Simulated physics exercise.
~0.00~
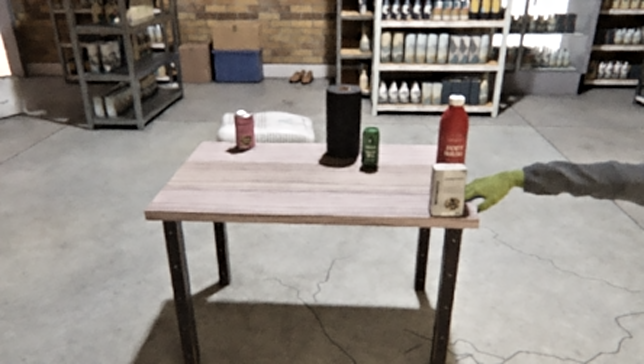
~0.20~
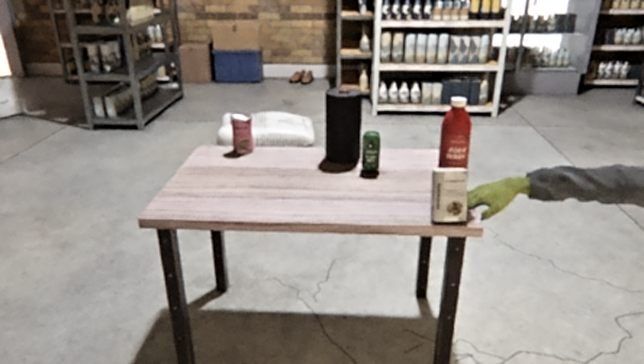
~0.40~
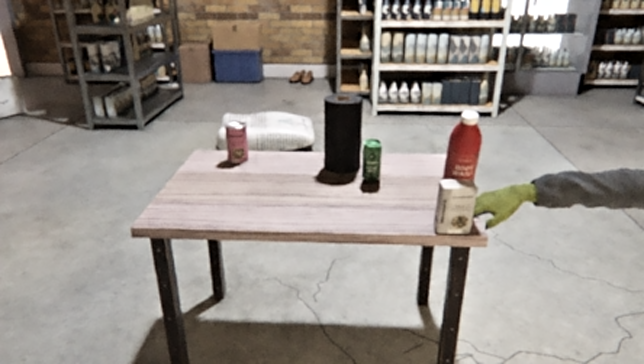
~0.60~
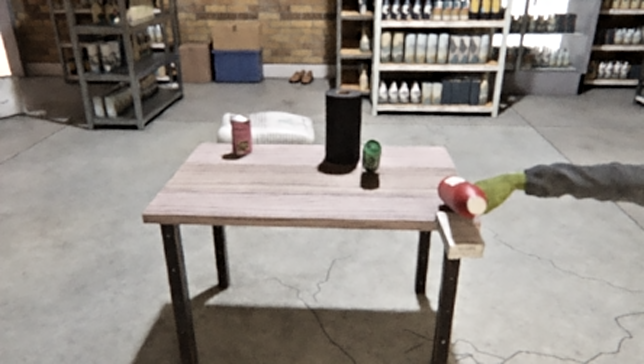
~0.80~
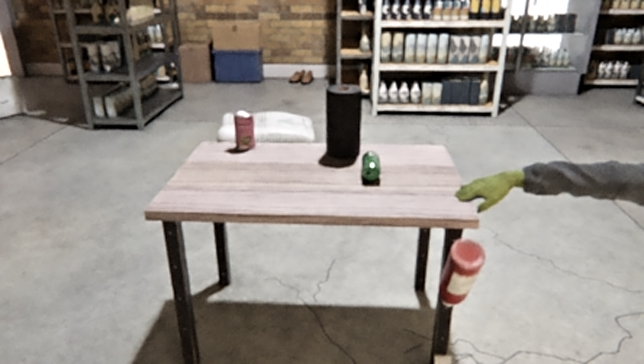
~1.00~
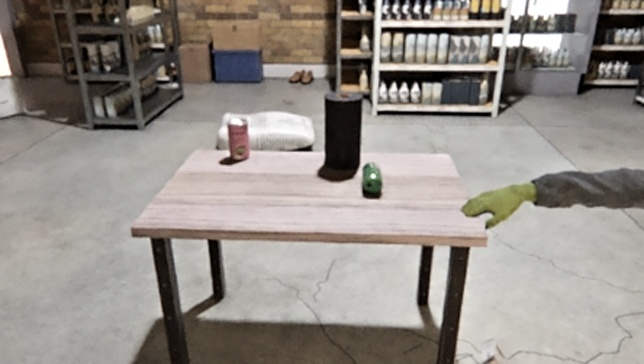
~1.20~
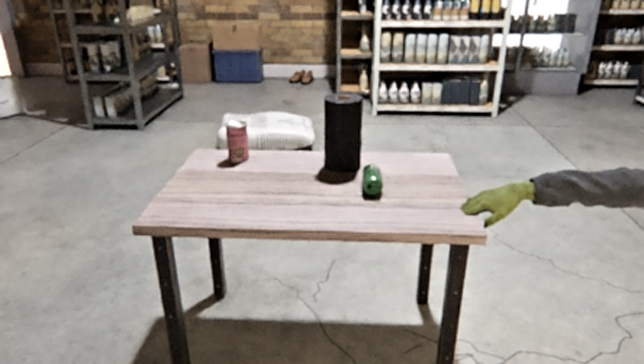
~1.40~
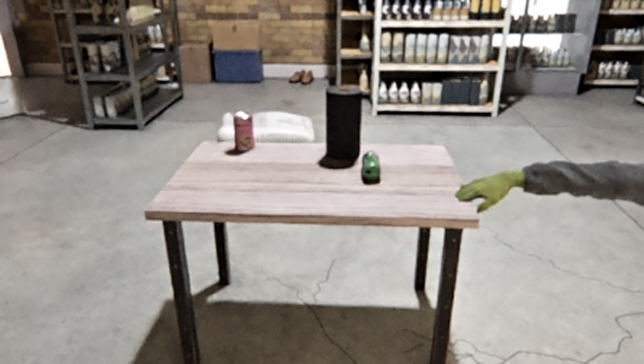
A light wooden table jerked back and forth toward the viewer beside a green-gloved hand, sending the white packet and red bottle over its right edge, while the green can toppled onto its side and the pink tin and black roll stayed standing.
